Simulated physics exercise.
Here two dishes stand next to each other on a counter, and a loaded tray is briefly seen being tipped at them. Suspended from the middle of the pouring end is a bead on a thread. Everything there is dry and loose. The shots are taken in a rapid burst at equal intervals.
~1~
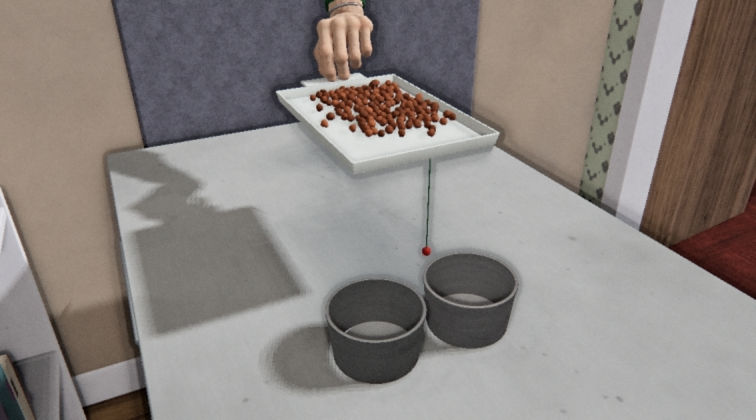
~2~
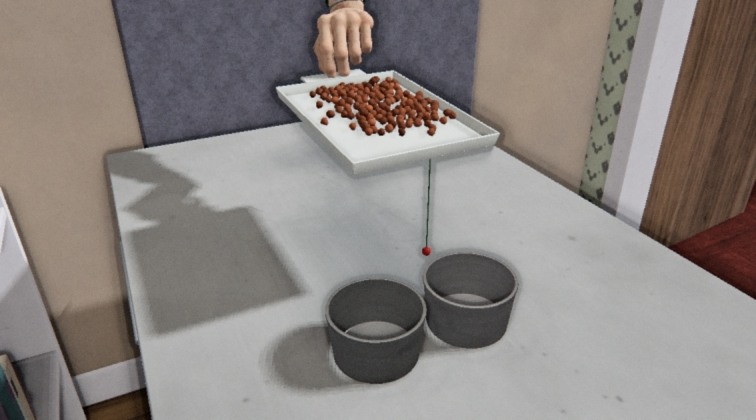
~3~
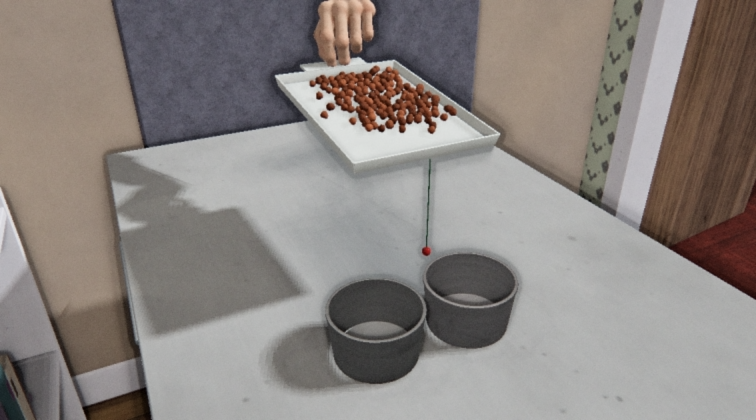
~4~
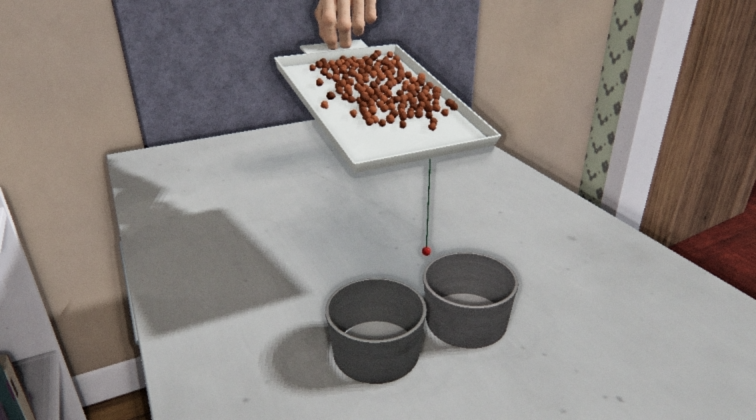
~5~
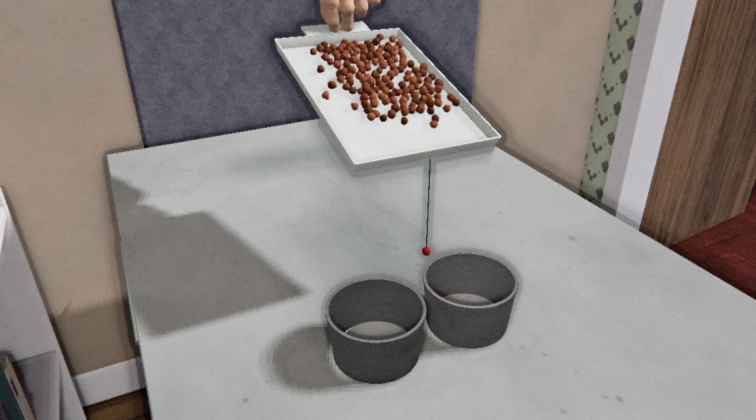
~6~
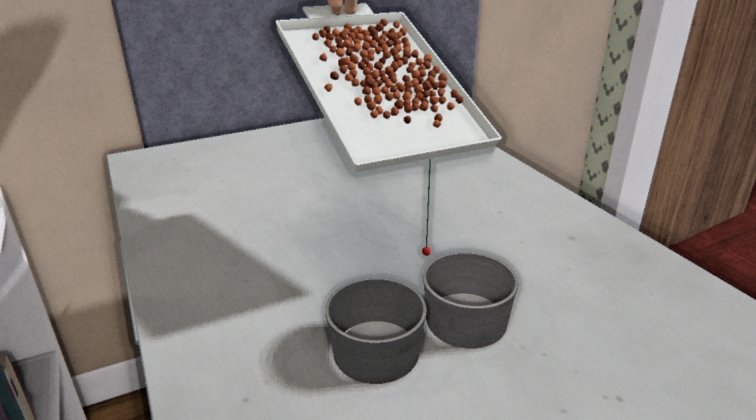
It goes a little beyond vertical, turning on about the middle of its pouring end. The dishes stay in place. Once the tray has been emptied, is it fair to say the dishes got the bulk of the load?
Yes, they got more than half.
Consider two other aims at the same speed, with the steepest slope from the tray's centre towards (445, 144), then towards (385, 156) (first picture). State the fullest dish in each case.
Place one gives the rightmost dish, place two gives the leftmost dish.
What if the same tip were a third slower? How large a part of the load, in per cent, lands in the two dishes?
It would be around 70 per cent.
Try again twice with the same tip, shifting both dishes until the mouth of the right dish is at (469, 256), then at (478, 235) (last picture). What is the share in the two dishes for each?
Roughly 40% first, roughly 0% second.
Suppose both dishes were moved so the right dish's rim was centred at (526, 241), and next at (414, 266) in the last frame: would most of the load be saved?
Place 1: Lower than half; place 2: Lower than half.
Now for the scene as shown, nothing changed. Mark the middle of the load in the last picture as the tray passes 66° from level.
The load is centred near (448, 145).
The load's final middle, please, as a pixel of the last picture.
Centre at rest, last view: Approx. (469, 324).
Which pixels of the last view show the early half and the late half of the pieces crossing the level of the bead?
Half one: (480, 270), half two: (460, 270).
Soon after the last picture, tray tipped steeply; about two thirds on the tray; a stray few in the right dish; about a quarter in the air.
A little later, tray tipped past a quarter turn; about half on the tray; a small part in the left dish; about a quarter in the right dish; about a quarter outside both; a stray few in the air.
Later still, tray tipped past a quarter turn; a small part in the left dish; about half in the right dish; about a third outside both.
At rest, tray tipped past a quarter turn; a small part in the left dish; about half in the right dish; about a third outside both.
